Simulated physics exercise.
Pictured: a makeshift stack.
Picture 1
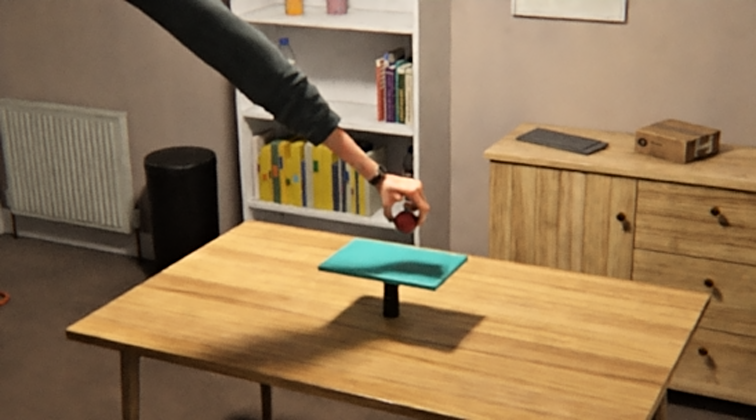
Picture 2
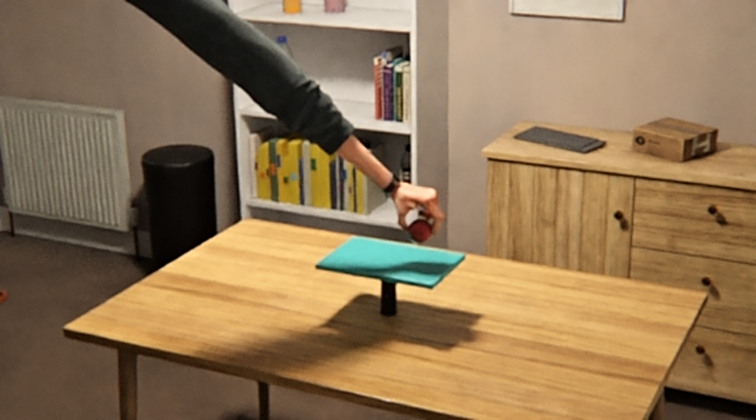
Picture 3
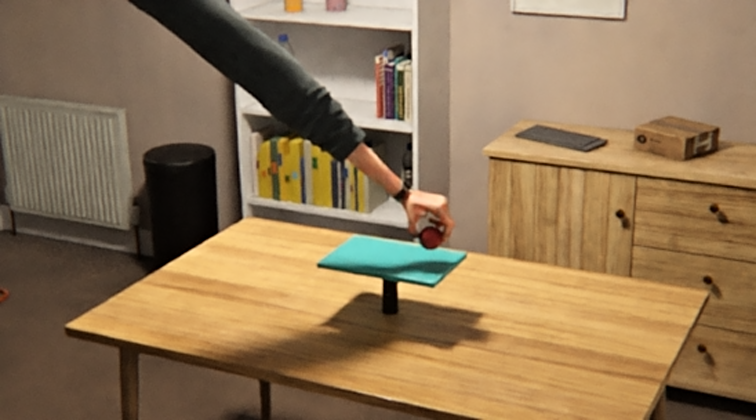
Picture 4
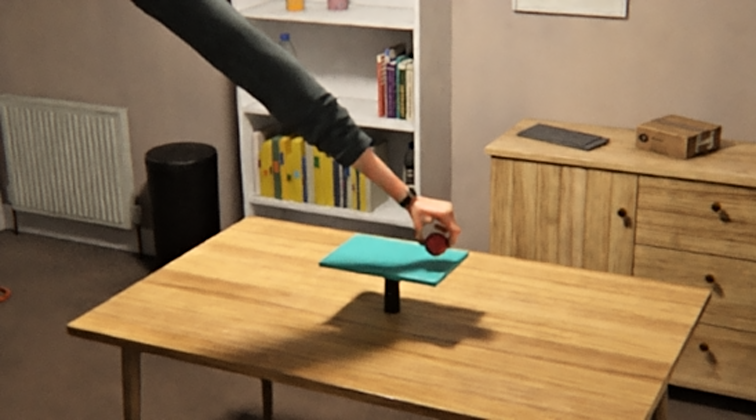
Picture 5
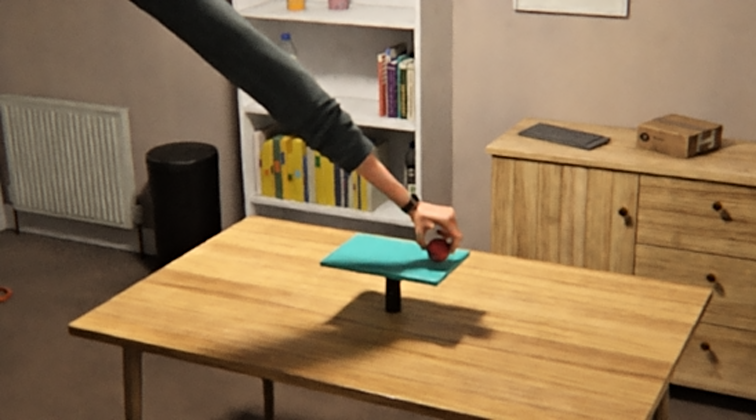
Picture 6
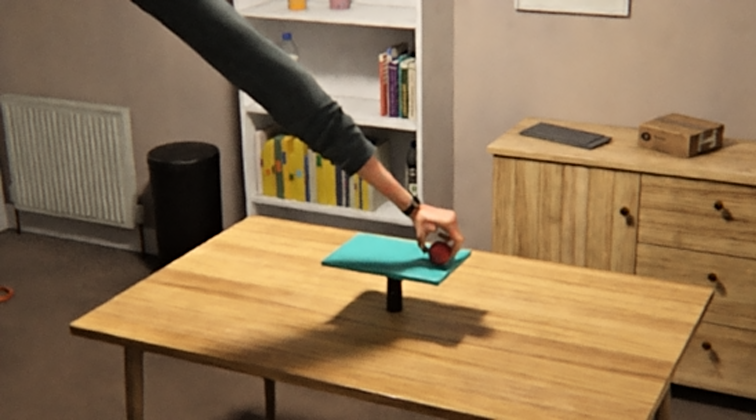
In a room with a wooden table, a hand lowers a small red object onto the right side of a turquoise board.
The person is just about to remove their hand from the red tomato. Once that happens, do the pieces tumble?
I expect failure here.
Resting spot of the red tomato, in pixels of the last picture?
At about (467, 315).
Then, 0.40 s past the last view, red tomato now fallen; turquoise lid rocked 55° from its first pose.
Then, 0.60 s past the last view, turquoise lid now fallen; black shaker rocked 25° from its first pose.
Then, 0.70 s past the last view, black shaker now fallen.
Finally, fallen, turquoise lid, black shaker and red tomato. Final places as the last picture's camera would see them, red tomato near (467, 315). The stack loses its balance.
